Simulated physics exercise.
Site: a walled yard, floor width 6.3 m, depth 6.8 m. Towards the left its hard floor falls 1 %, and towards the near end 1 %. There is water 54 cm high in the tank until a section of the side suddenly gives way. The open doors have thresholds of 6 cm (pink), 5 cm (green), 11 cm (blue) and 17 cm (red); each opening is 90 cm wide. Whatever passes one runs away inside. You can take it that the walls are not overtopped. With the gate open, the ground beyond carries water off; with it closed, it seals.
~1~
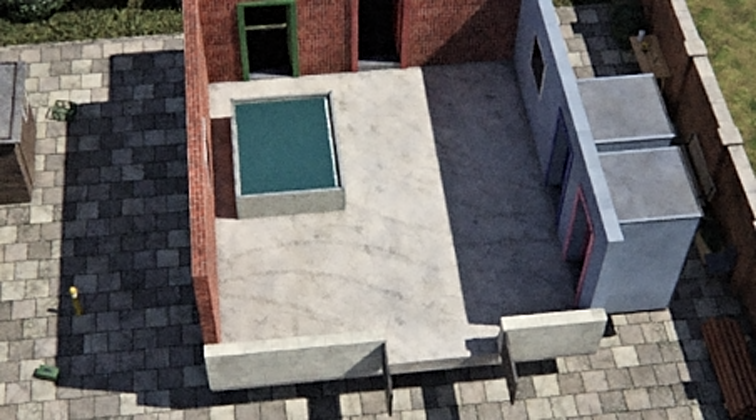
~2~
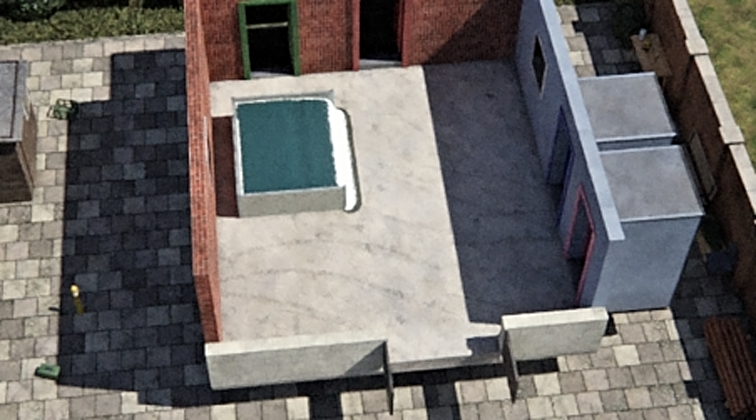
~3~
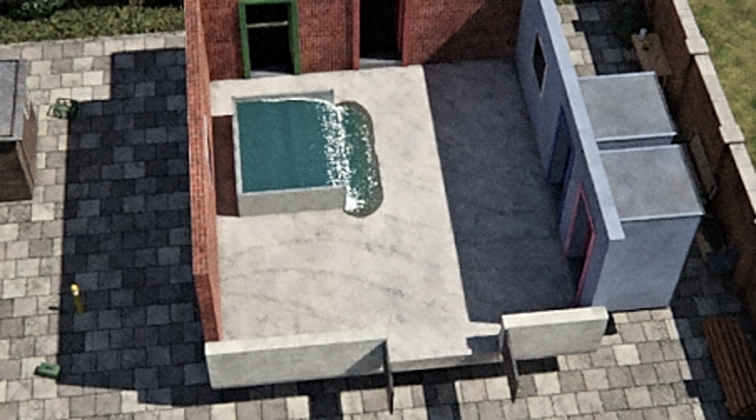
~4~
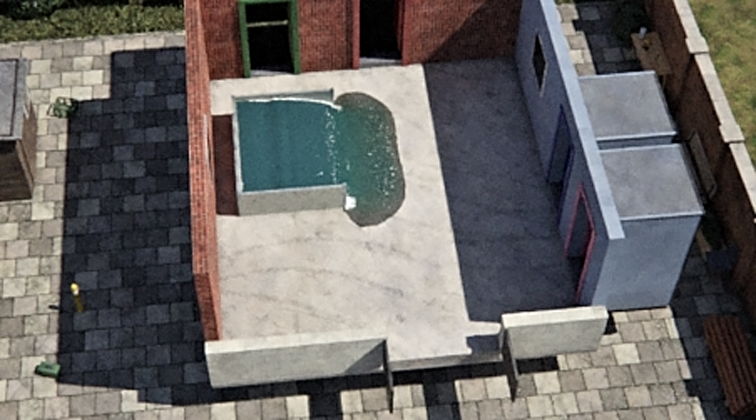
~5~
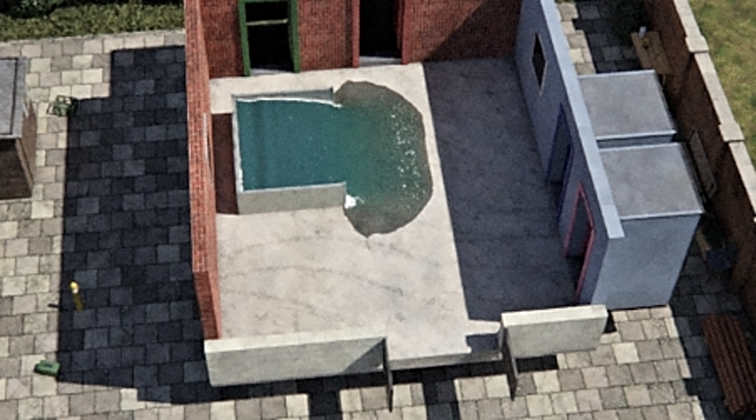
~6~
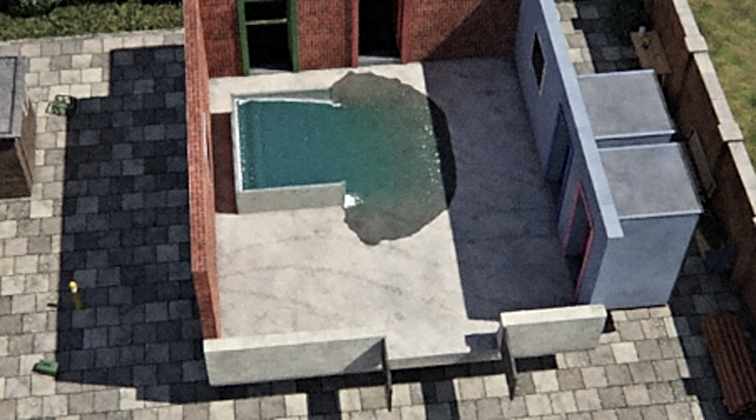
The clip opens on a walled yard seen from above, with still, dark green water in a raised rectangular tank. Water then pours out over the tank's right side, foaming white at first, and spreads across the pale floor in a widening, rounded dark sheet that reaches the shaded area on the right.
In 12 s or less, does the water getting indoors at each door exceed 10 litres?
In order: Pink door: Past the set amount, green door: Under the set amount, blue door: Past the set amount, red door: Under the set amount.
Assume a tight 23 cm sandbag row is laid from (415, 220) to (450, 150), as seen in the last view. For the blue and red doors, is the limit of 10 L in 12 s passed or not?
Note - blue: Limit held; red: Limit held.
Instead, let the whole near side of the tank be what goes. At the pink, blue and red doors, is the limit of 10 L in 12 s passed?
Then pink exceeds it, blue does not exceed it, red does not exceed it.
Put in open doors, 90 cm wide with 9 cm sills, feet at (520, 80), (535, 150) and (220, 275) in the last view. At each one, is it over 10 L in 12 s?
In turn: Beyond it, beyond it, short of it.
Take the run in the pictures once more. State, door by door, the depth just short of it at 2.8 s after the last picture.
Pink 10 cm, green 0 cm, blue 17 cm, red 5 cm.
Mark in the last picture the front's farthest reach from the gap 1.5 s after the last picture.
Somewhere about (564, 262).
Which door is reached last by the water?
The green door.
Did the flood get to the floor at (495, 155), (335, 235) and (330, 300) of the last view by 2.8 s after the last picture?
The first point is awash, the second is not yet hit and the third is not yet hit.
Then, 0.7 s after the last picture water covers 40 % of the floor and is deepest (22 cm) near (347, 188); pink door not reached, green door not reached, blue door not reached, red door 5 cm at the sill, 0 L in.
Then, 1.5 s after the last picture water covers 50 % of the floor and is deepest (28 cm) near (527, 150); pink door not reached, green door not reached, blue door 20 cm at the sill, 7 L in, red door 7 cm at the sill, 0 L in.
Then, 2.8 s after the last picture water covers 55 % of the floor and is deepest (28 cm) near (579, 320); pink door 10 cm at the sill, 8 L in, green door not reached, blue door 17 cm at the sill, 45 L in, red door 5 cm at the sill, 0 L in.
Then, 6.3 s after the last picture water covers 85 % of the floor and is deepest (14 cm) near (531, 333); pink door 10 cm at the sill, 36 L in, green door 4 cm at the sill, 0 L in, blue door 5 cm at the sill, 54 L in, red door 4 cm at the sill, 0 L in.
Then, 11.3 s after the last picture water covers 75 % of the floor and is deepest (13 cm) near (223, 363); pink door 3 cm at the sill, 49 L in, green door 5 cm at the sill, 1 L in, blue door 2 cm at the sill, 54 L in, red door 0 cm at the sill, 0 L in.
